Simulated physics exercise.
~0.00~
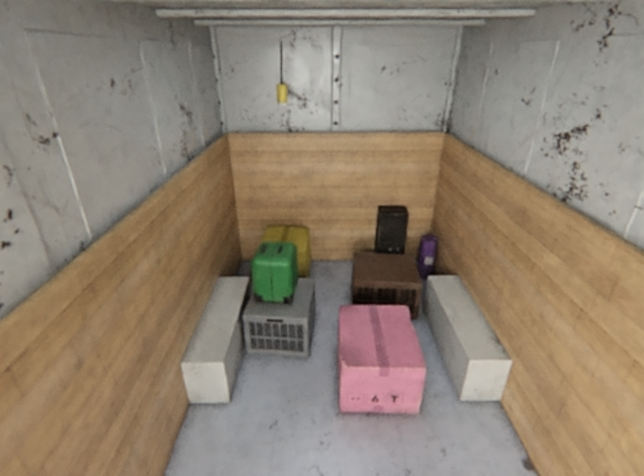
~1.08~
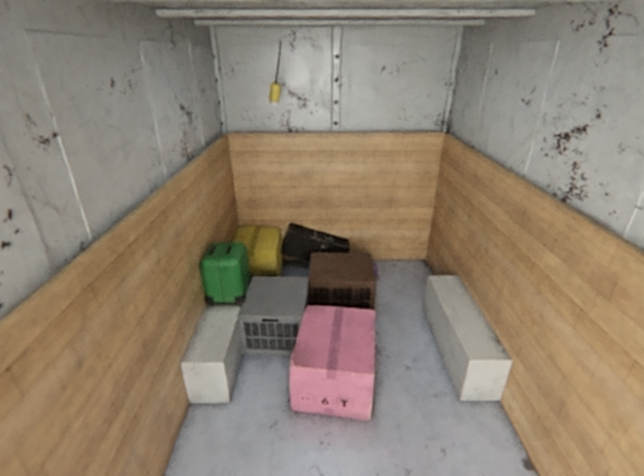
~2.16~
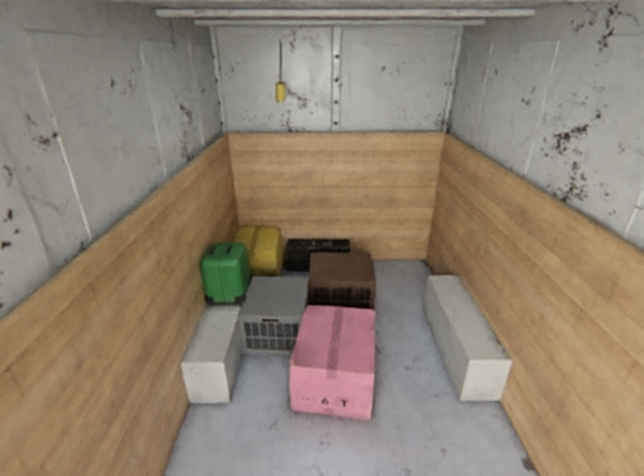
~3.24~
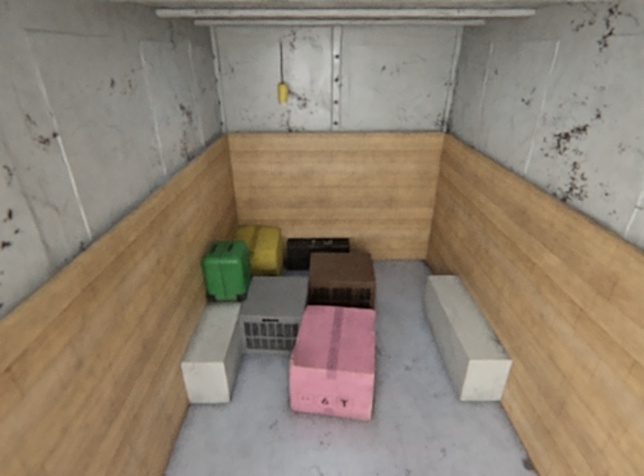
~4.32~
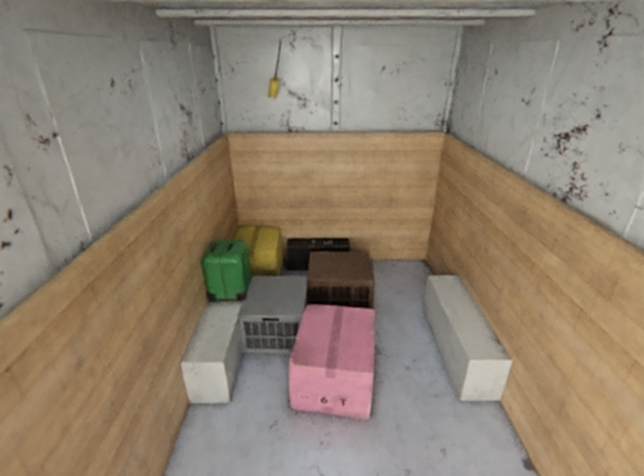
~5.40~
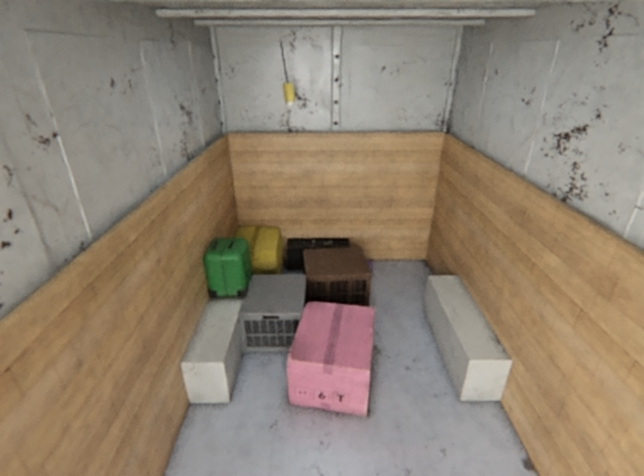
The pink box and brown chest slid left in the van's load bay while the green case shifted off the grey chest to the left side and the black box toppled over, ending on its side at the back beside the yellow box.
